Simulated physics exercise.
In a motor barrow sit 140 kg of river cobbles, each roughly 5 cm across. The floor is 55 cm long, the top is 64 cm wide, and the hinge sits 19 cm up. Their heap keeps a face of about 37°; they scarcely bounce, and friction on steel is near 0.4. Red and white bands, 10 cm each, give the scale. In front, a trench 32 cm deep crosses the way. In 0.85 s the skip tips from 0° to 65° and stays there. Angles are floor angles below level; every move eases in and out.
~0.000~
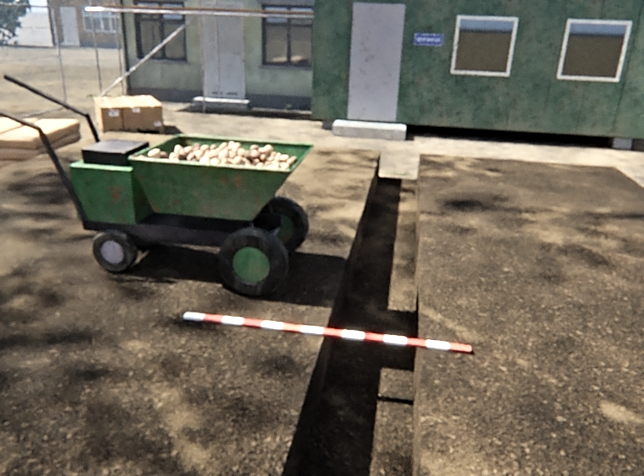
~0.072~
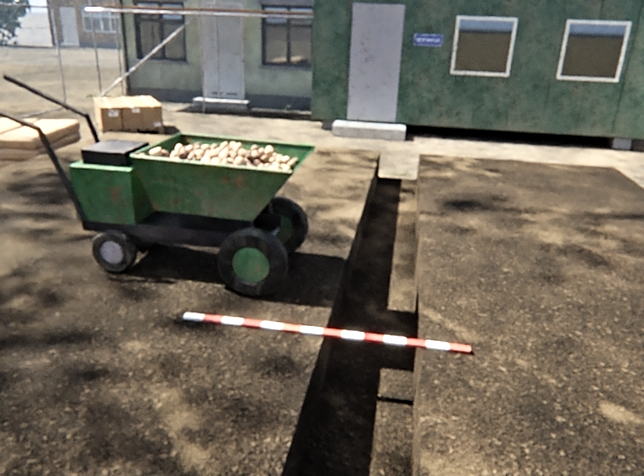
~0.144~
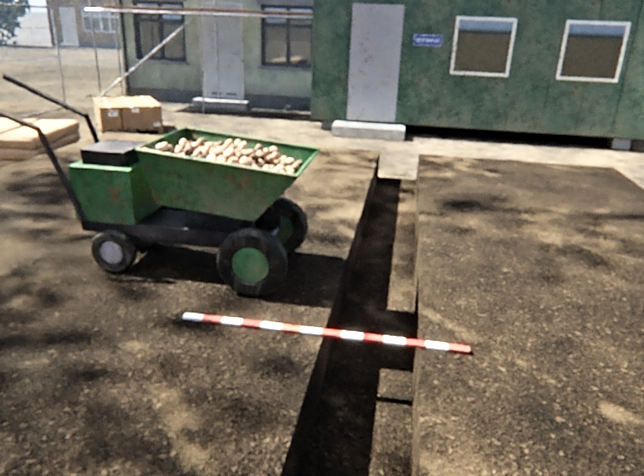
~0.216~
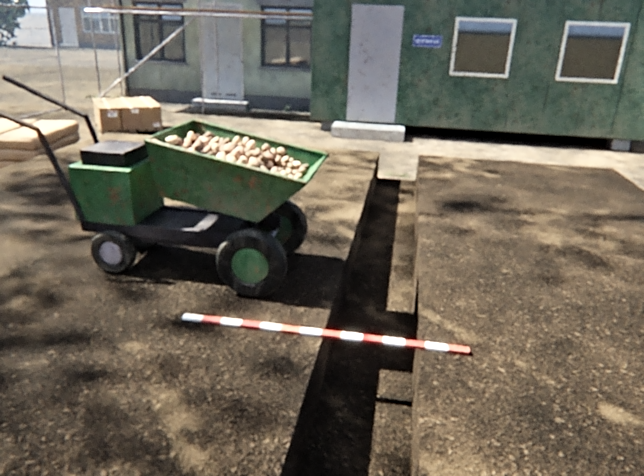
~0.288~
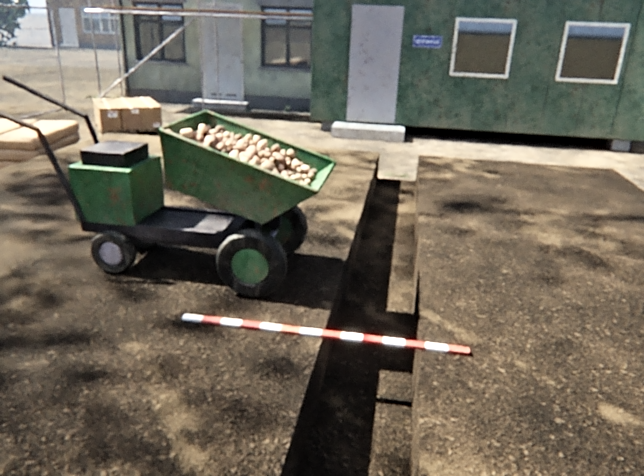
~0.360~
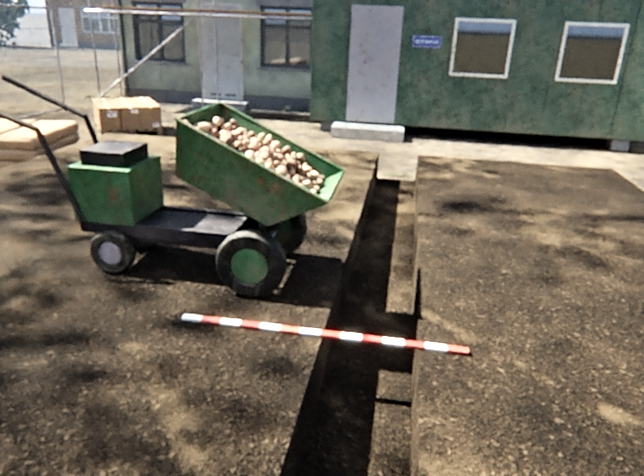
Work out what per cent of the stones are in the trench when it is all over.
It comes to roughly 82 per cent.
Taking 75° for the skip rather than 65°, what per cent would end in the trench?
It would be close to 90 percent.
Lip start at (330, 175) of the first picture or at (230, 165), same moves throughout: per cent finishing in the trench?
Roughly 50 in a hundred from the first, 70 in a hundred from the second.
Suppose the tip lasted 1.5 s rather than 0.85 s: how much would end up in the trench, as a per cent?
Then about 90 per cent.
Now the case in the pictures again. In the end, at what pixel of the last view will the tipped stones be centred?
Around (386, 321).
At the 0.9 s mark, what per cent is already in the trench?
About 20 per cent by then.
After 0.6 s the floor is at 55°; 100 % in the skip; the foremost stones are at (347, 223).
After 0.9 s the floor is at 65°; 79 % in the skip, 20 % in the trench; the foremost stones are at (418, 289).
After 1.3 s the floor is at 65°; 41 % in the skip, 47 % in the trench, 13 % past the trench; the foremost stones are at (514, 302).
After 3.2 s the floor is at 65°; 6 % in the skip, 82 % in the trench, 13 % past the trench; the foremost stones are at (601, 301).
